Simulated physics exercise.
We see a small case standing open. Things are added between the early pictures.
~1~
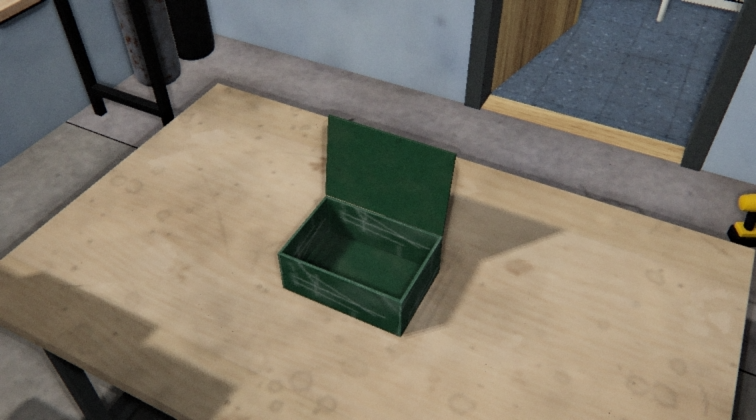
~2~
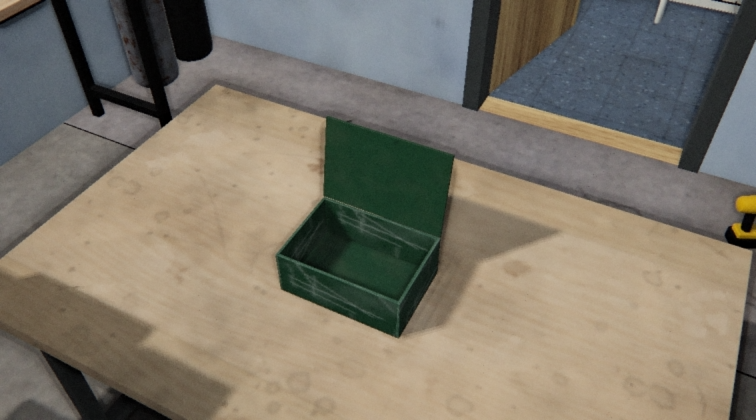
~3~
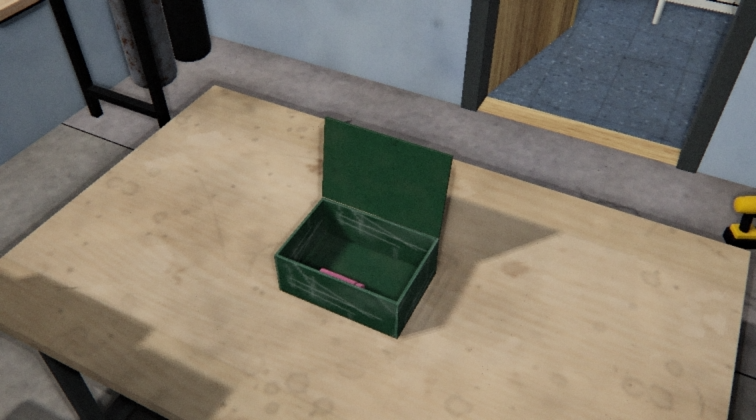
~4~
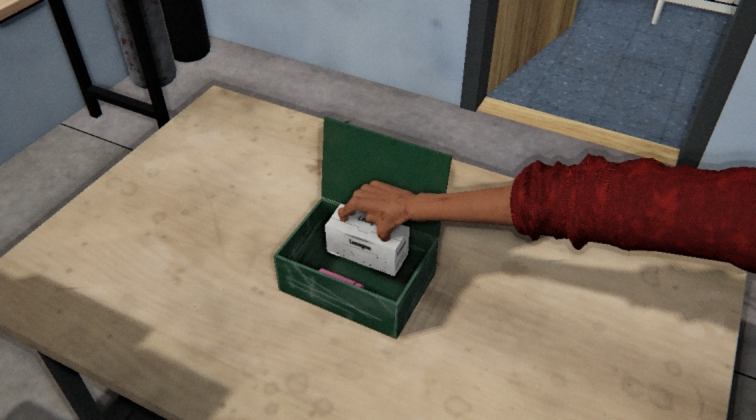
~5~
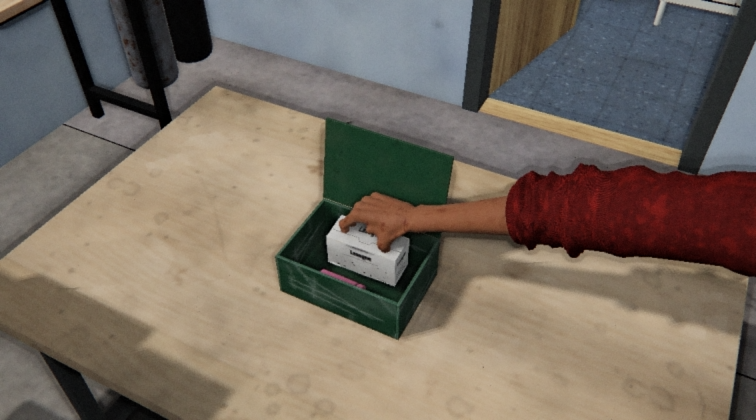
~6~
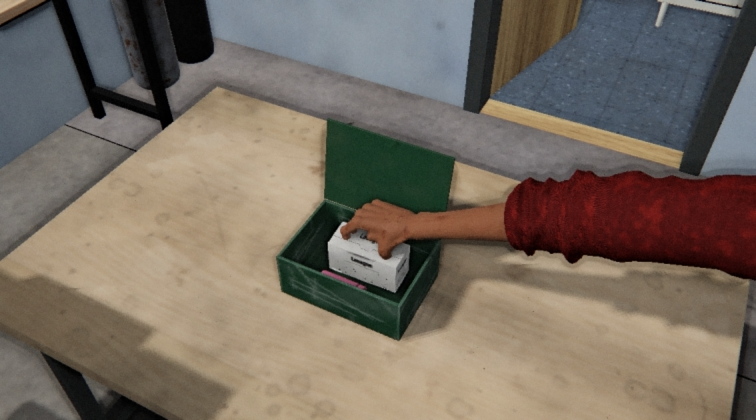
A hand lowers a white carton into an open green case holding a pink item.
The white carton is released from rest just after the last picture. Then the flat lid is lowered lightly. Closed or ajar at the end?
As it turns out, it shuts flat.
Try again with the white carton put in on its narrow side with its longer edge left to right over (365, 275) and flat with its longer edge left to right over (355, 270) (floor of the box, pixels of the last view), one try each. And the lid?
First, it shuts flat; second, it sits on the rim.
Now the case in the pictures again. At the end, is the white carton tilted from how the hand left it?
The white carton stays as placed.
Then, 1.30 s past the last view, lid 77° above the rim; white carton displaced a little near (371, 267).
Then, 2.00 s past the last view, lid 32° above the rim; white carton displaced a little near (371, 267).
Finally, lid shut; moved from the start, white carton; pink shaker still in place. Final places as the last picture's camera would see them, white carton near (371, 267).
